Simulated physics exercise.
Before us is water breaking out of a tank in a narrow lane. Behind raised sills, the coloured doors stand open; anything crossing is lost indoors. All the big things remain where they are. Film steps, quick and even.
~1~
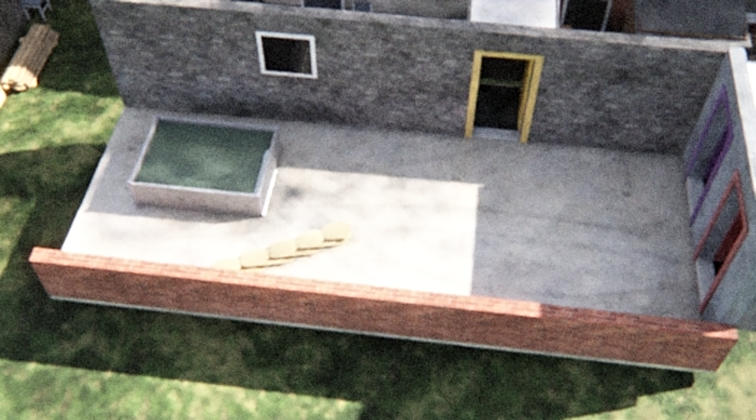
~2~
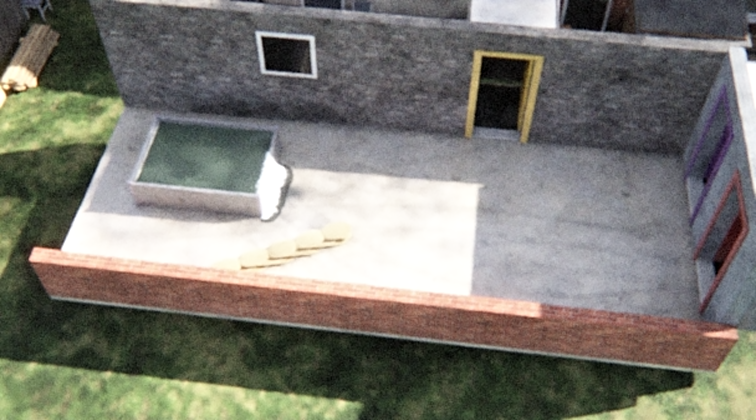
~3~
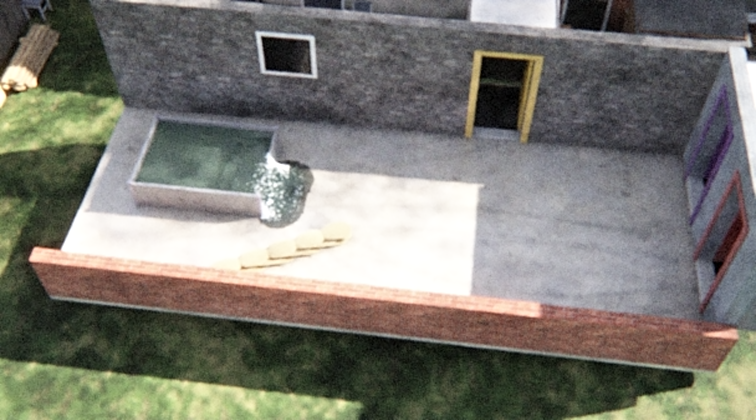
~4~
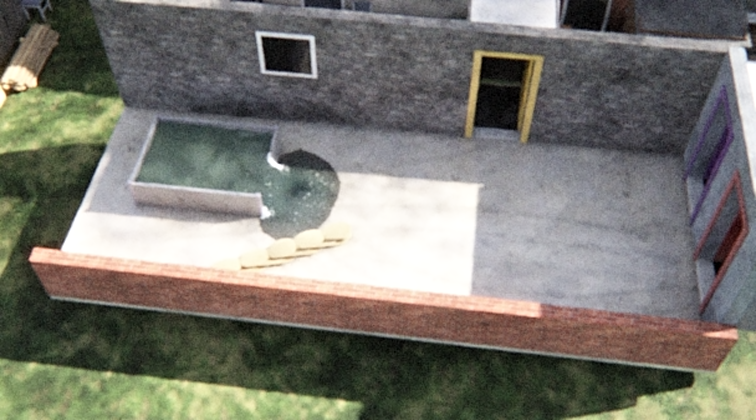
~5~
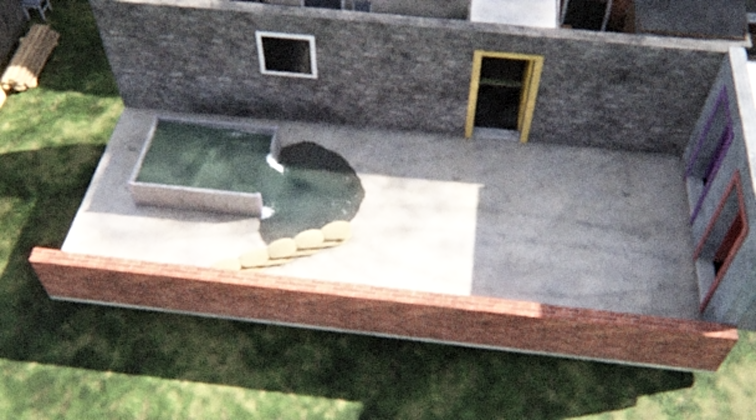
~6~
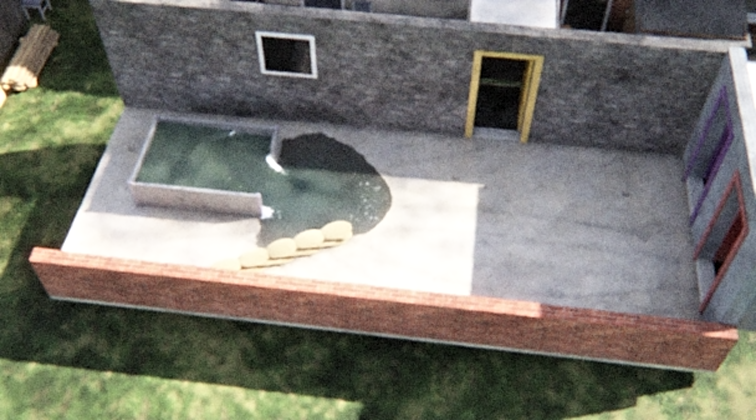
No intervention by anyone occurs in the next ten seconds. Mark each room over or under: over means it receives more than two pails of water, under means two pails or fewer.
Red door - under; yellow door - over; purple door - under.
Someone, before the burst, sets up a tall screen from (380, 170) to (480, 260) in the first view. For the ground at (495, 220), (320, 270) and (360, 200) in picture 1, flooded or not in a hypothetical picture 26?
First spared, then spared, then soaked.
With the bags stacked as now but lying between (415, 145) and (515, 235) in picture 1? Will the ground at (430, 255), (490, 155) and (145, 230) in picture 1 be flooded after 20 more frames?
In the order asked: Swamped, swamped, untouched.
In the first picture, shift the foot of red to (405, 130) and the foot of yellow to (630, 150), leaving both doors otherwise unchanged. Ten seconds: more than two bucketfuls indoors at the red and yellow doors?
Red: Falls short; yellow: Exceeds the limit.
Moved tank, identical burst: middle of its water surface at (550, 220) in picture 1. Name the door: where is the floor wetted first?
The red door is the first one.
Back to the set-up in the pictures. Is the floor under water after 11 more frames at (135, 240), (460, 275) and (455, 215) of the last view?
Taking them as listed, they are spared, waterlogged and waterlogged.
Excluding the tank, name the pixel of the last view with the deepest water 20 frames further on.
I'd go with (305, 238) as the deepest place.
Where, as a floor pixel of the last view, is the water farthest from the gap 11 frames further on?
The farthest point of the front sits at (562, 229).
A moment on, water covers 20 % of the floor; the red door not reached, the yellow door not reached, the purple door not reached.
Next, water covers 35 % of the floor; the red door not reached, the yellow door not reached, the purple door not reached.
Then, water covers 60 % of the floor; the red door not reached, the yellow door under two buckets in, the purple door not reached.
Later, water covers 75 % of the floor; the red door wet at the sill, nothing in, the yellow door over two buckets in, the purple door wet at the sill, nothing in.
In the end, water covers 75 % of the floor; the red door wet at the sill, nothing in, the yellow door over two buckets in, the purple door wet at the sill, nothing in.
